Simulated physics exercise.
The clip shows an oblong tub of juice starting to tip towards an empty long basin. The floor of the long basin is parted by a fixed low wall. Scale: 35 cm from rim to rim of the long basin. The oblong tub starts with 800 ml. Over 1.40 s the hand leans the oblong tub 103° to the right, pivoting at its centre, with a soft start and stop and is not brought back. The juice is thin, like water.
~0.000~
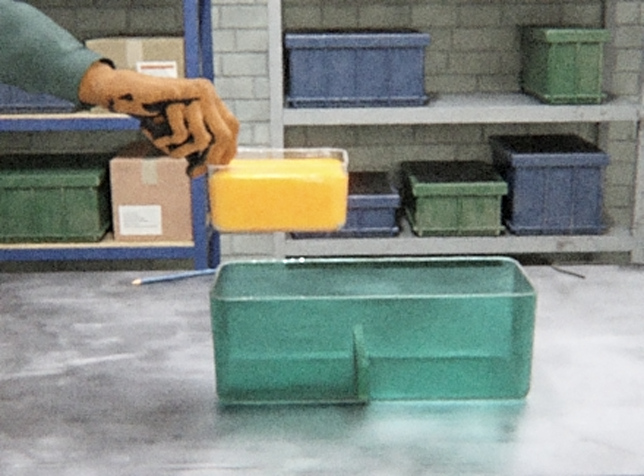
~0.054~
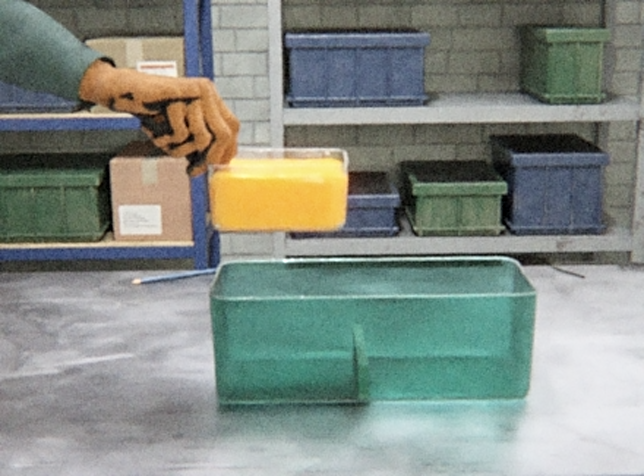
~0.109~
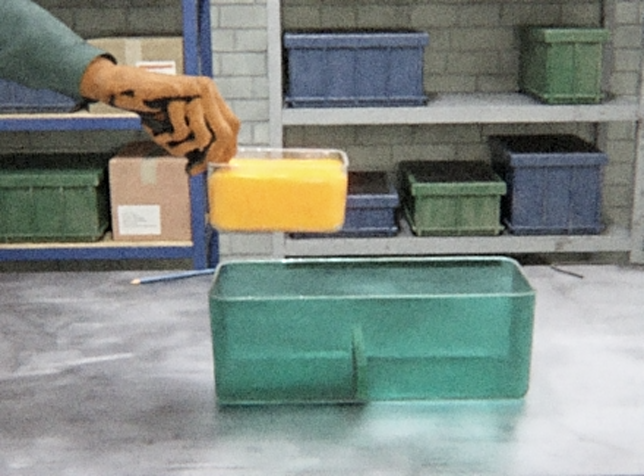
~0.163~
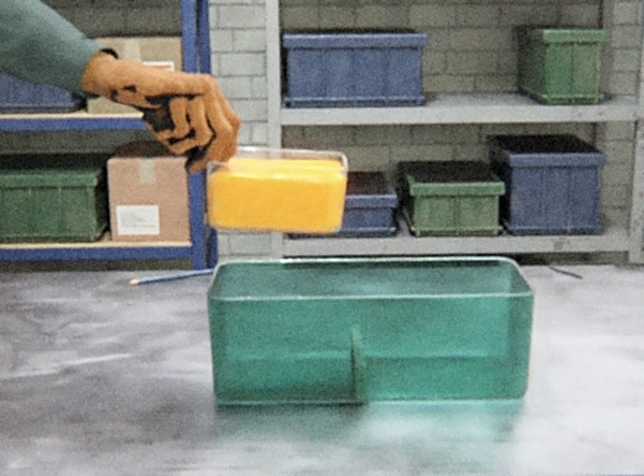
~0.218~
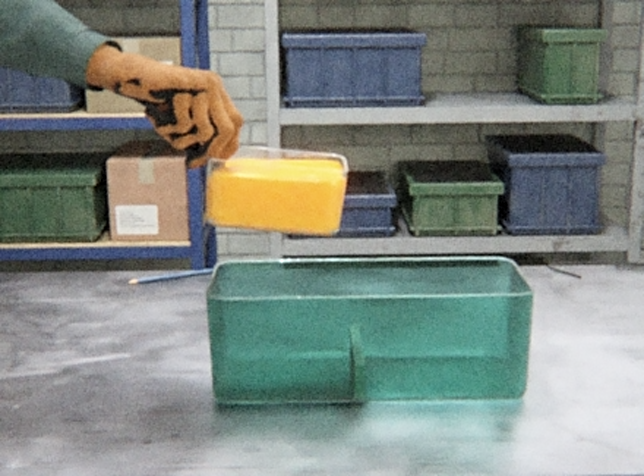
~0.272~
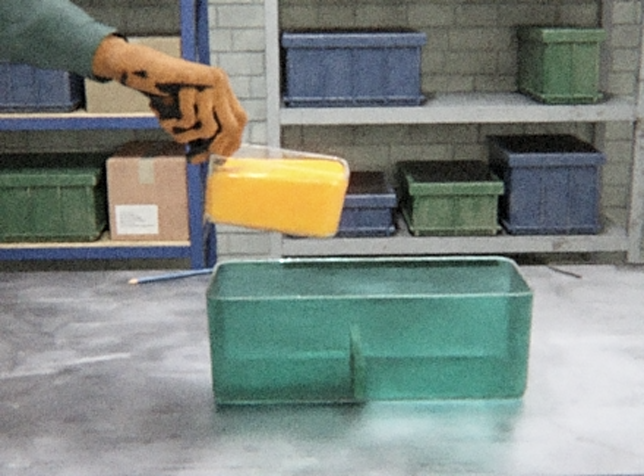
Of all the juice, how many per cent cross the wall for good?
About 78 per cent.
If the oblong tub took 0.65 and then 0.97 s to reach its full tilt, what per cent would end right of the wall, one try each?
First 75, then 75 per cent.
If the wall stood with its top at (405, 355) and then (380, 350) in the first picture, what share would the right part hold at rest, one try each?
In turn about 50 and 60 per cent.
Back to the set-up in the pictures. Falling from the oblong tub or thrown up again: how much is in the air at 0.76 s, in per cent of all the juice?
Some 26 per cent.
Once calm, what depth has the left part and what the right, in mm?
Some 8 mm on the left and 26 mm on the right.
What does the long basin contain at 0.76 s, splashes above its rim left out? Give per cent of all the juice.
About 24 per cent.
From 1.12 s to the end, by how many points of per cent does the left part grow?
Some 12 per cent.
By 0.76 s the tilt is 58° and 51 per cent is still to pour, 0 is left of the wall and 23 right of it.
By 1.12 s the tilt is 93° and 10 per cent is still to pour, 9 is left of the wall and 77 right of it.
By 1.49 s the tilt is 103° and 0 per cent is still to pour, 20 is left of the wall and 79 right of it.
By 1.90 s the tilt is 103° and 0 per cent is still to pour, 21 is left of the wall and 78 right of it.
At rest 21 per cent lies left of the wall, 78 right of it and 1 outside.
